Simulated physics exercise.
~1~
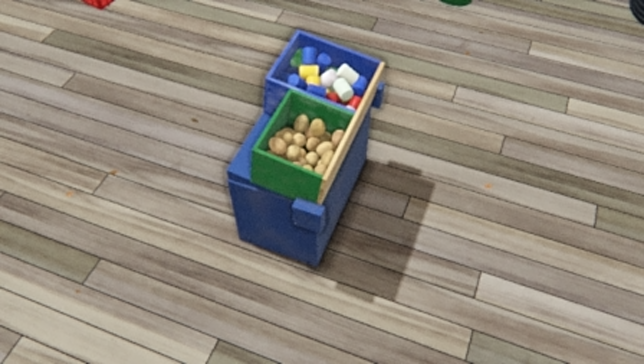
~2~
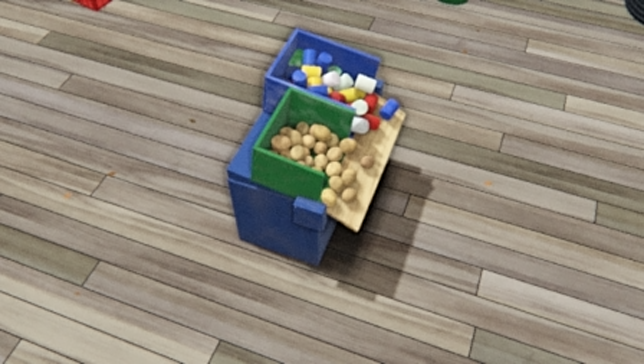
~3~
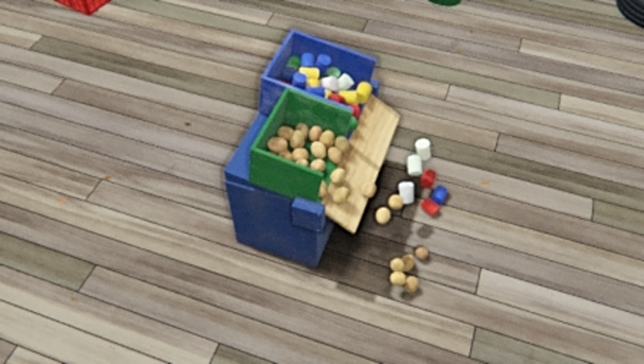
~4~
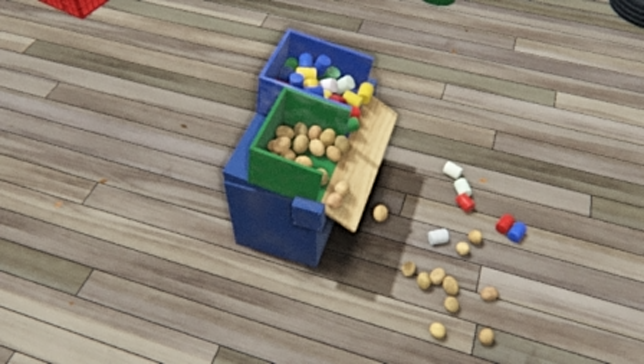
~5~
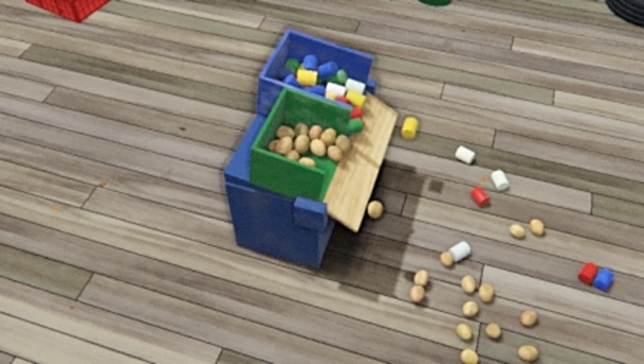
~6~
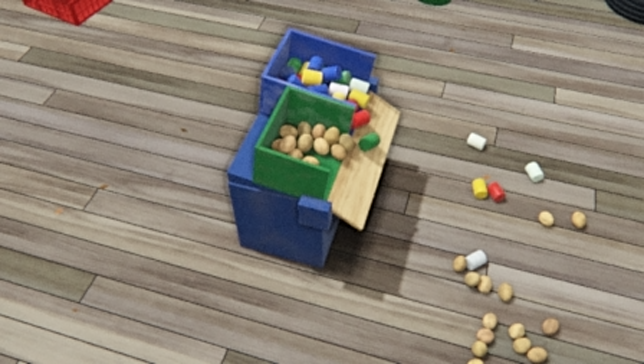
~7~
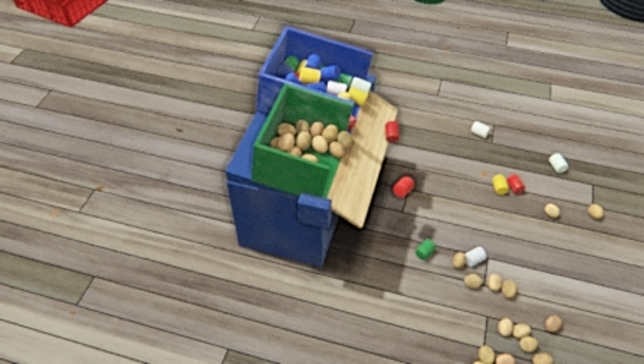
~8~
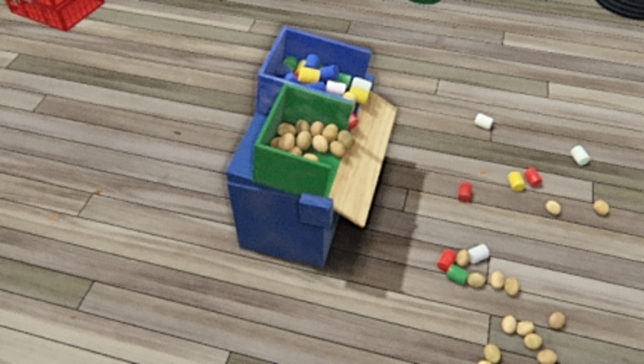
On a floor of grayish wooden planks, a blue bin of small colorful jars and a green bin of round tan pieces sit side by side on a blue base, closed along the right by a wooden flap. The flap swings open and down to the right, and pieces from both bins slide onto it. They tumble off its edge and scatter across the planks toward the lower right. A few red, yellow and green stragglers follow more slowly. Finally the spilled pieces settle on the floor, while many remain in both bins beside the open flap.
